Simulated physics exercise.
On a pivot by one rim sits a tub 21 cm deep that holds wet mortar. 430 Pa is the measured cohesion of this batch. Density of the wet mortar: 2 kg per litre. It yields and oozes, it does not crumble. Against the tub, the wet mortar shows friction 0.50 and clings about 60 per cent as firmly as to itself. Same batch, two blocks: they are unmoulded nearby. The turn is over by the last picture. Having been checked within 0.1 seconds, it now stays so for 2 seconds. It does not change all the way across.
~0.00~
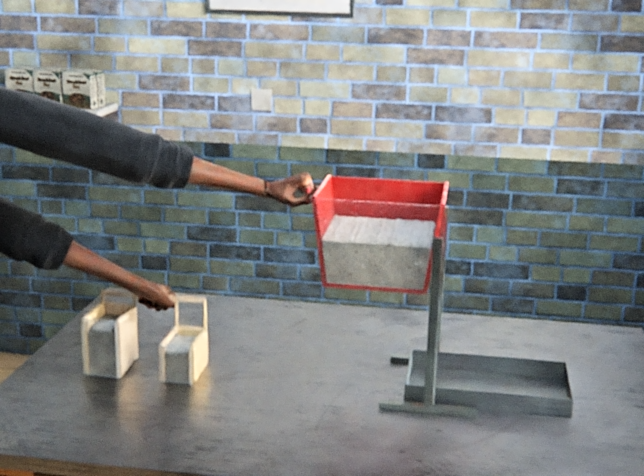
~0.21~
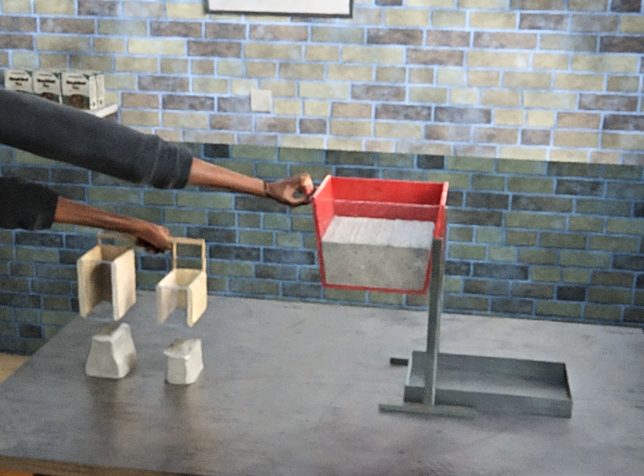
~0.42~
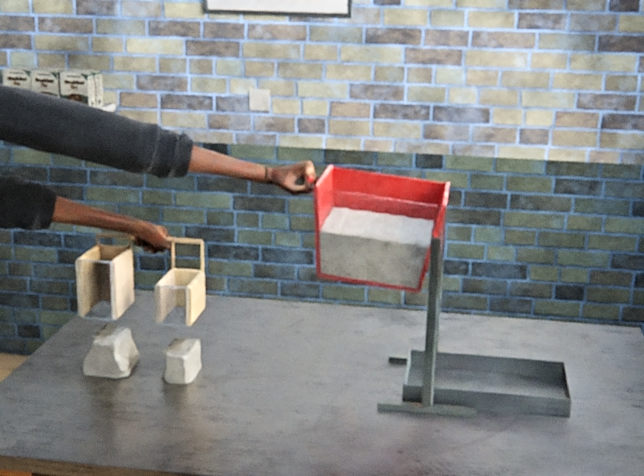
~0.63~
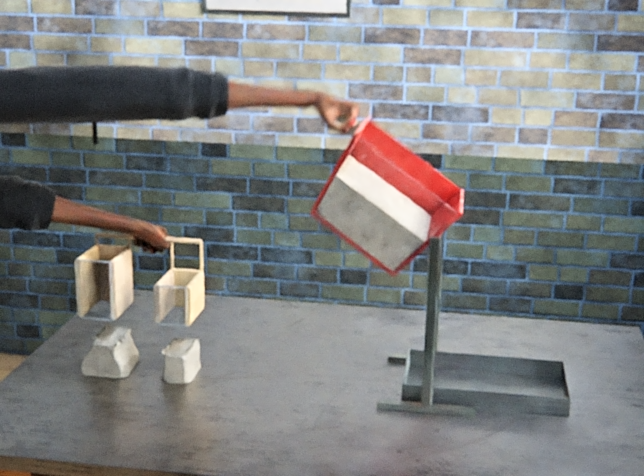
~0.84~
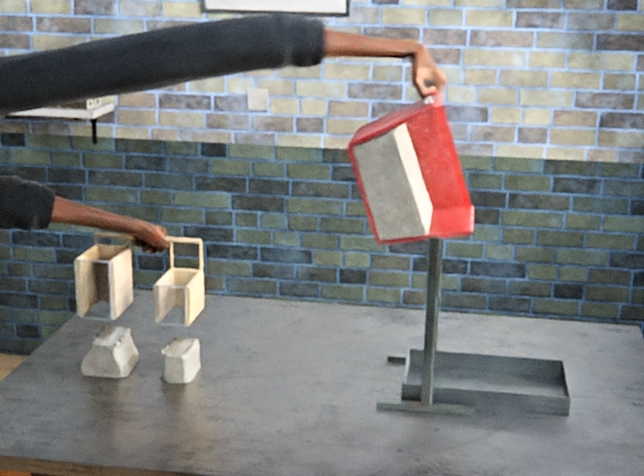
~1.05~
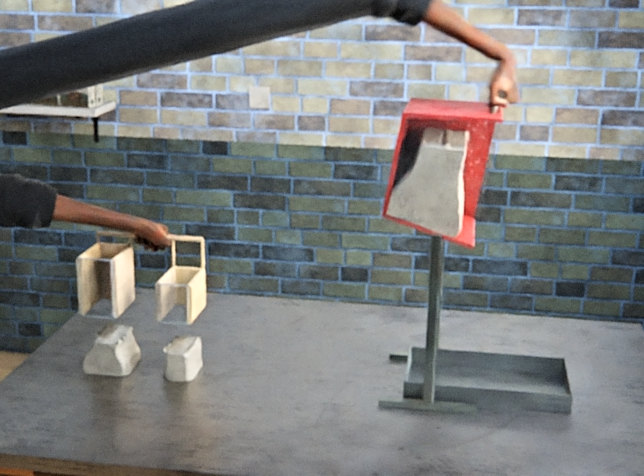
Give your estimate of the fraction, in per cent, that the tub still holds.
The tub still holds about 35 per cent.
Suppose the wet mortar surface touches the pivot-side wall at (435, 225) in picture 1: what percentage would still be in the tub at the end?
Then about 25 %.
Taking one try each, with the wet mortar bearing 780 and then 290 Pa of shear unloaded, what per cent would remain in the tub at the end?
35 %, then 25 %.
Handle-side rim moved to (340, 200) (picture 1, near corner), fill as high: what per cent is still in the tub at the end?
50 %, roughly.
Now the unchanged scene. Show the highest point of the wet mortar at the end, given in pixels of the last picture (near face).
Close to pixel (424, 204).
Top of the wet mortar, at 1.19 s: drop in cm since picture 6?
Around 9 cm below its level in the last picture.
After 1.19 s, the tub is at 99 degrees and holds 71 %.
After 1.36 s, the tub is at 99 degrees and holds 39 %.
After 1.53 s, the tub is at 99 degrees and holds 36 %.
After 1.70 s, the tub is at 99 degrees and holds 35 %.
After 3.05 s, the tub is at 99 degrees and holds 35 %.
